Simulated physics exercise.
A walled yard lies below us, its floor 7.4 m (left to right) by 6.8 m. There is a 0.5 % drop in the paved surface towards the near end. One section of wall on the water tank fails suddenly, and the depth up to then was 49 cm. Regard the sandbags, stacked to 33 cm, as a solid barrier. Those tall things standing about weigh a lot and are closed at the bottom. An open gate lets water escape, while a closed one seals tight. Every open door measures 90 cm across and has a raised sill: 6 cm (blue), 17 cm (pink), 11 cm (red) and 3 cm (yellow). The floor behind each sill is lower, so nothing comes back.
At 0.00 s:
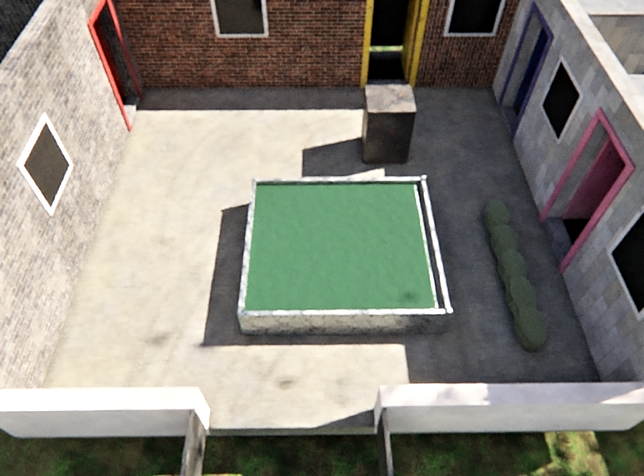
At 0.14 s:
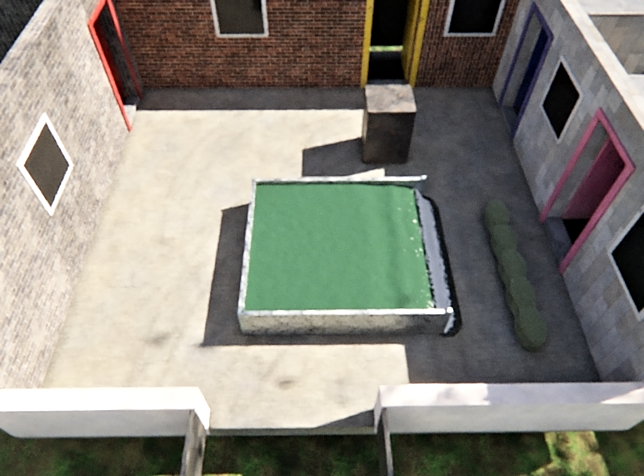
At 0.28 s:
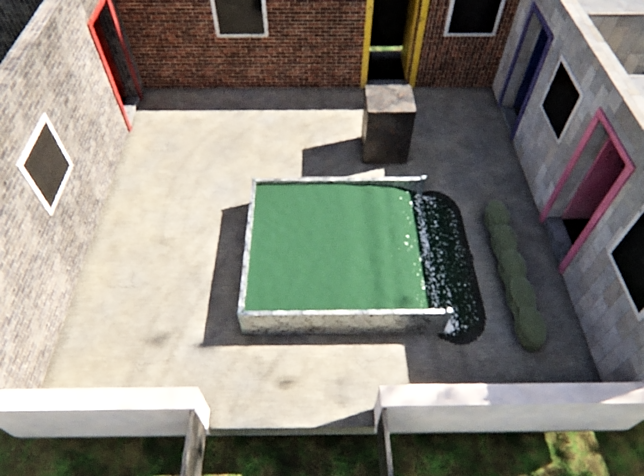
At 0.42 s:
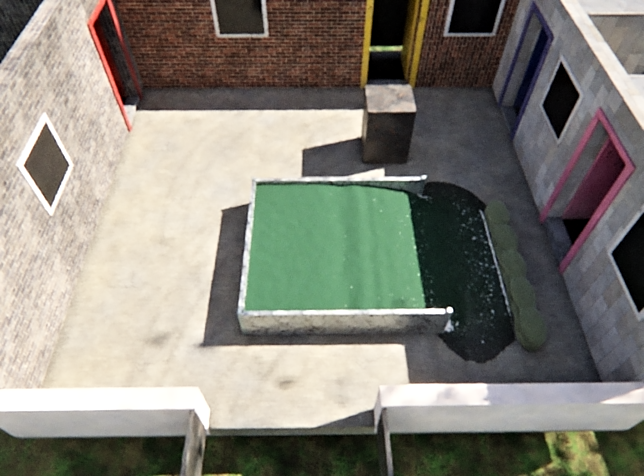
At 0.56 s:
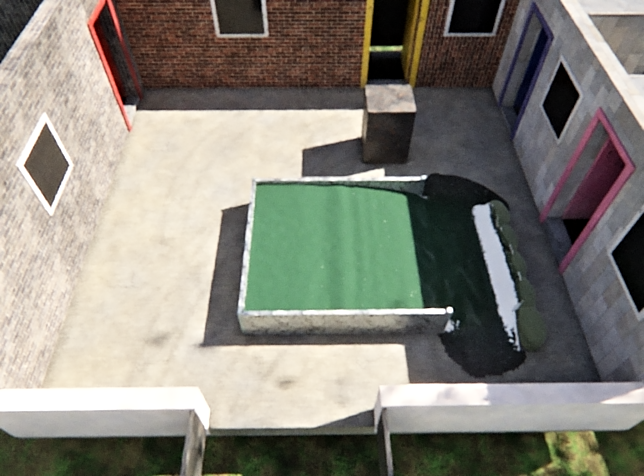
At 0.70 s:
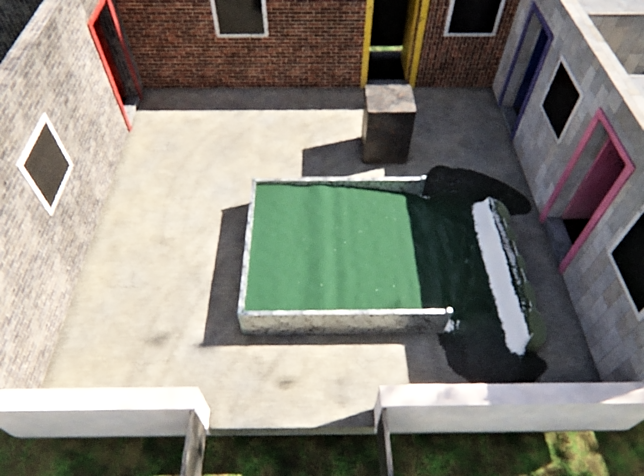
Green water burst out of the right side of a low, square tank in a walled yard when that wall gave way, then spread darkly across the paving and surged against the row of sandbags.
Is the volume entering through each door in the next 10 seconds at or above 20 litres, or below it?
In order: Blue door: Past the set amount; pink door: Under the set amount; red door: Under the set amount; yellow door: Past the set amount.
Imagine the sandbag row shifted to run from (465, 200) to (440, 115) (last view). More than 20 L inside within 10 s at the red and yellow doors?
Result: Red door inside the limit; yellow door beyond the limit.
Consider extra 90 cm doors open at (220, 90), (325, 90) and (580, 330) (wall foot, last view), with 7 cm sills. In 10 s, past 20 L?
First doorway falls short, second falls short, third gets there.
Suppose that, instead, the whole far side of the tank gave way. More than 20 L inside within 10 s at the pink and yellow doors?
Checking each door against the limit: Pink does not exceed it, yellow tops it.
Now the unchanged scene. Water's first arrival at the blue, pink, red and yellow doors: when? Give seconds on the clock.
Arrival times: Blue 1.6 seconds, pink 1.4 seconds, red 7.0 seconds, yellow 3.2 seconds.
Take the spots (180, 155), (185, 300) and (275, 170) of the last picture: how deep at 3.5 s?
First 0 cm, then 0 cm, then 0 cm.
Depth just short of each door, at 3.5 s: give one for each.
You'd see blue at 11 cm, pink at 9 cm, red at 0 cm and yellow at 9 cm.
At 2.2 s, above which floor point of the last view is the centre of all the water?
Close to (411, 259) in the last picture.
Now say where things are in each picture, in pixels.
In the first frame, still water, 49 cm deep, in the water tank at (341, 242).
In the second frame, water pours out at (428, 255) and has run 1.3 m, to a hidden place; typically 6 cm deep outside, 49 cm at the water tank's back.
In the third frame, water pours out at (428, 256) and has run 1.4 m, to (436, 195); typically 9 cm deep outside, 49 cm at the water tank's back.
In the fourth frame, water pours out at (428, 256) and has run 1.7 m, to (448, 188); typically 8 cm deep outside, 49 cm at the water tank's back.
In the fifth frame, the front is at (478, 187), 1.9 m from the gap at (428, 256); 3.3 m2 of floor is under water; 49 cm left at the back of the water tank.
In the sixth frame, the front is at (519, 197), 2.2 m from the gap at (427, 256); 4.0 m2 of floor is under water; 49 cm left at the back of the water tank.
After 1.4 s water covers 15 % of the floor and is deepest (40 cm) near (480, 276); blue door not reached, pink door 1 cm at the sill, 0 L in, red door not reached, yellow door not reached.
After 2.2 s water covers 25 % of the floor and is deepest (36 cm) near (495, 286); blue door 10 cm at the sill, 0 L in, pink door 5 cm at the sill, 0 L in, red door not reached, yellow door not reached.
After 3.5 s water covers 40 % of the floor and is deepest (32 cm) near (596, 404); blue door 11 cm at the sill, 14 L in, pink door 9 cm at the sill, 0 L in, red door not reached, yellow door 9 cm at the sill, 3 L in.
After 6.0 s water covers 65 % of the floor and is deepest (18 cm) near (459, 90); blue door 12 cm at the sill, 64 L in, pink door 13 cm at the sill, 1 L in, red door not reached, yellow door 7 cm at the sill, 60 L in.
After 10.0 s water covers 95 % of the floor and is deepest (12 cm) near (485, 405); blue door 10 cm at the sill, 116 L in, pink door 6 cm at the sill, 1 L in, red door 10 cm at the sill, 0 L in, yellow door 7 cm at the sill, 112 L in.
